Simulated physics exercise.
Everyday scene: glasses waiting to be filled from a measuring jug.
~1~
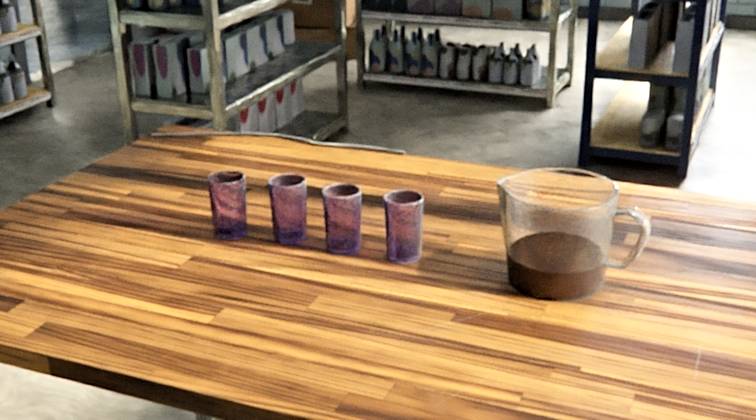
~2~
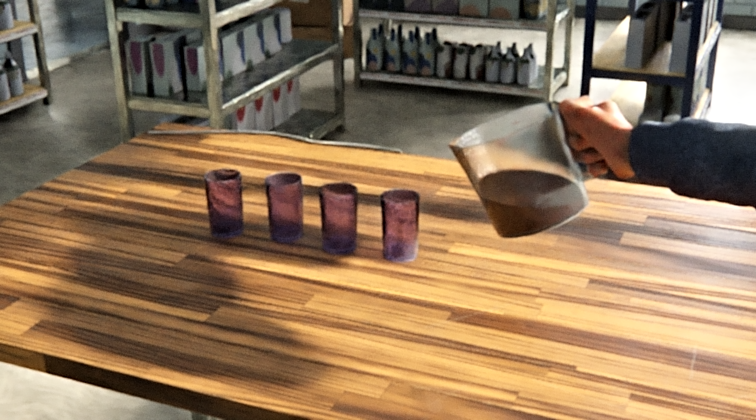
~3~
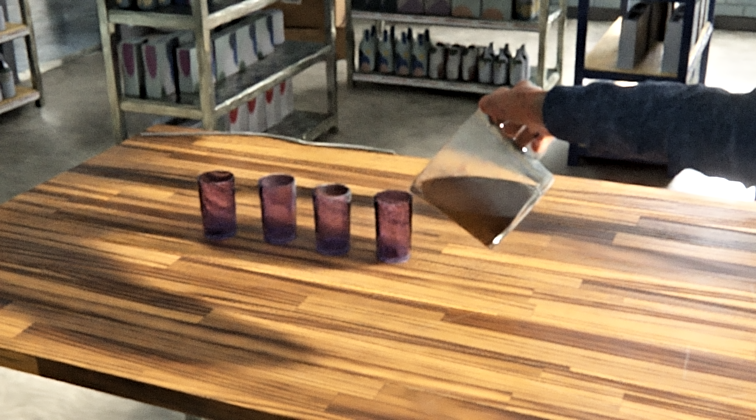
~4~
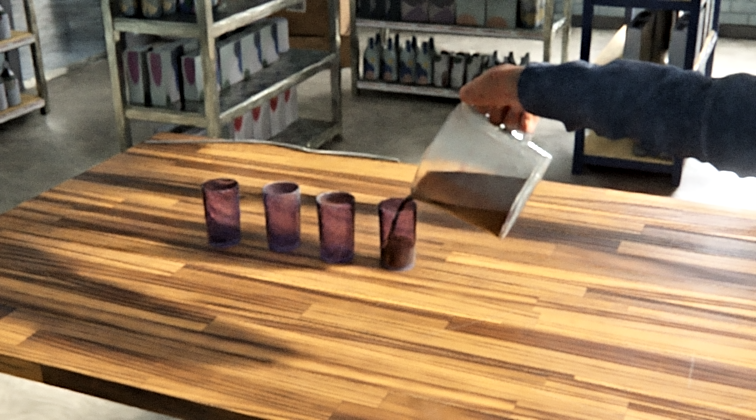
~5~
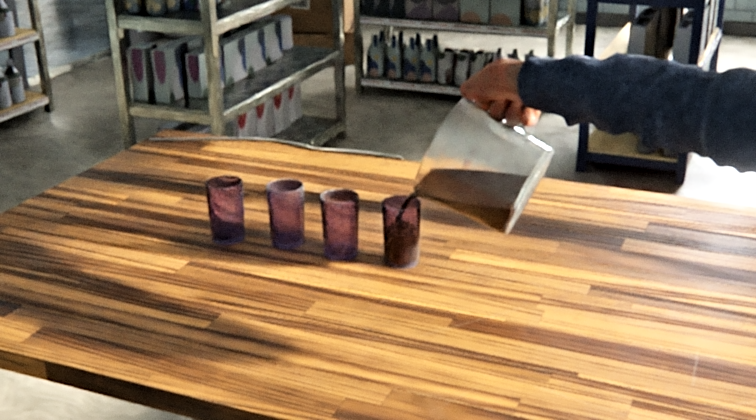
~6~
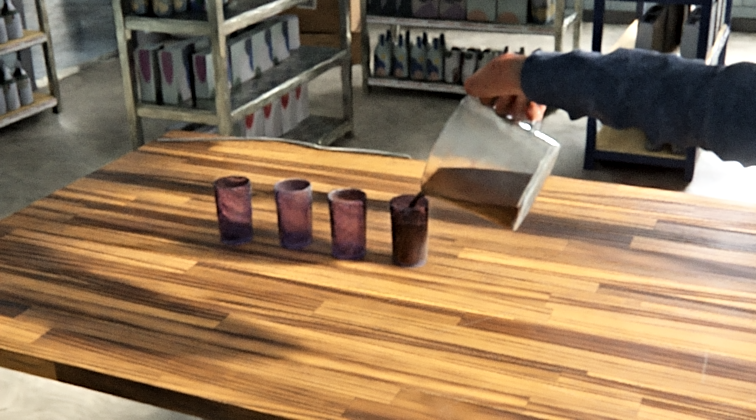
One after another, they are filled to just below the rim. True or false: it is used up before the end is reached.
True.
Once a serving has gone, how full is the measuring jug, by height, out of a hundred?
Around 20 per cent of its height.
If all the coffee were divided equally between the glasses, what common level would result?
About 70 %.
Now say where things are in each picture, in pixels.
Before the pour; measuring jug (558, 232) about a quarter full; four glasses, the last at (228, 203), in the first frame.
The measuring jug is on its way; measuring jug (524, 169) tipped 25° with all of its load; the first is empty, in the second frame.
The coffee nears the lip; measuring jug (482, 179) tipped 55° with all of its load; four glasses, the last at (218, 203), in the third frame.
Pouring; measuring jug (480, 171) tipped 65° with nearly all of its load; the first is about a quarter full, in the fourth frame.
Pouring; measuring jug (483, 167) tipped 65° with about three quarters of its load; four glasses, the last at (226, 208), in the fifth frame.
Pouring; measuring jug (490, 163) tipped 70° with about three quarters of its load; the first is about two thirds full, in the sixth frame.
A moment on, the first is about three quarters full.
Further on, the first is done and the measuring jug has about two thirds of its load.
When it is over, the measuring jug is empty with three filled and the next at a little of a serving.
